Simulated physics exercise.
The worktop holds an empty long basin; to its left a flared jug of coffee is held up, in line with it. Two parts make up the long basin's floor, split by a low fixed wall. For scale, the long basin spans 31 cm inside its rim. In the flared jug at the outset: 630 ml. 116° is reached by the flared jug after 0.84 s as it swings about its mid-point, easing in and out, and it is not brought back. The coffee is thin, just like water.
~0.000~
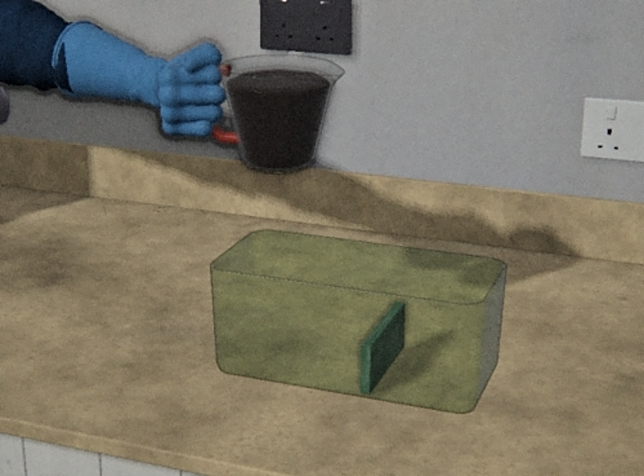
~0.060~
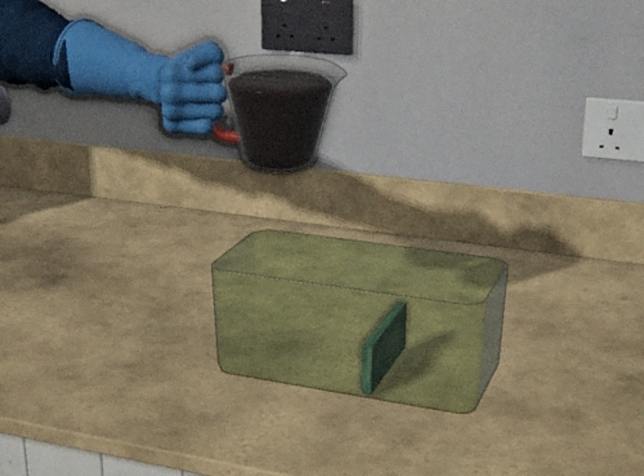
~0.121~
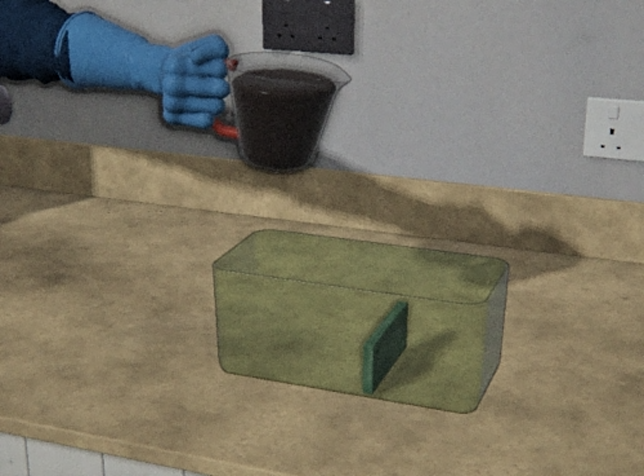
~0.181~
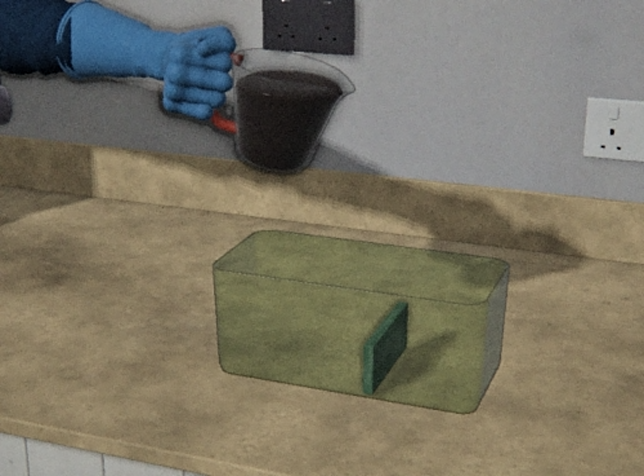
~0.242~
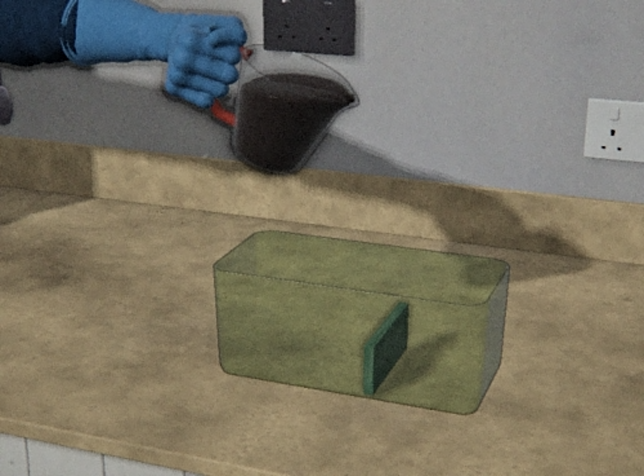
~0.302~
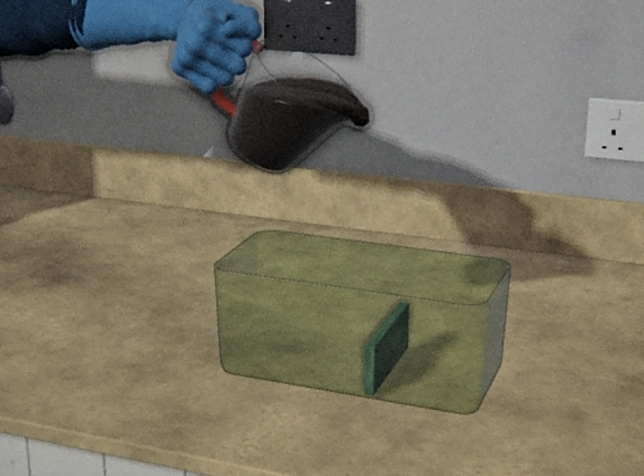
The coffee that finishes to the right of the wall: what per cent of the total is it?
It is about 52 per cent of the total.
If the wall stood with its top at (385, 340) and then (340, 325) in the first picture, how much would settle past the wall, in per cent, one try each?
First 50, then 95 per cent.
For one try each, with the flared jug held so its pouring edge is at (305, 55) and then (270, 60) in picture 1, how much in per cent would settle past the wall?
Roughly 10 per cent the first time and 5 per cent the second.
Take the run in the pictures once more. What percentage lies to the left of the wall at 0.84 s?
I'd put it at close to 40 %.
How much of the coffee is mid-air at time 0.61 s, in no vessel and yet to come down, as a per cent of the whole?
Estimate: Some 32 % of the total.
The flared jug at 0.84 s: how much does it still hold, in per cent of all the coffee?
What remains is about 1 percent of it all.
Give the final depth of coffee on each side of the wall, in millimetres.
On the left it stands about 12 mm, on the right about 22 mm.
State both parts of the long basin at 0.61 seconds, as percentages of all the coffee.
Near 1 on the left, 34 on the right.
After 0.61 s the tilt is 96° and 34 per cent is still to pour, 1 is left of the wall and 33 right of it.
After 0.84 s the tilt is 116° and 1 per cent is still to pour, 41 is left of the wall and 53 right of it.
After 1.08 s the tilt is 116° and 0 per cent is still to pour, 45 is left of the wall and 52 right of it.
After 1.34 s the tilt is 116° and 0 per cent is still to pour, 46 is left of the wall and 52 right of it.
In the end 46 per cent lies left of the wall, 52 right of it and 2 outside.
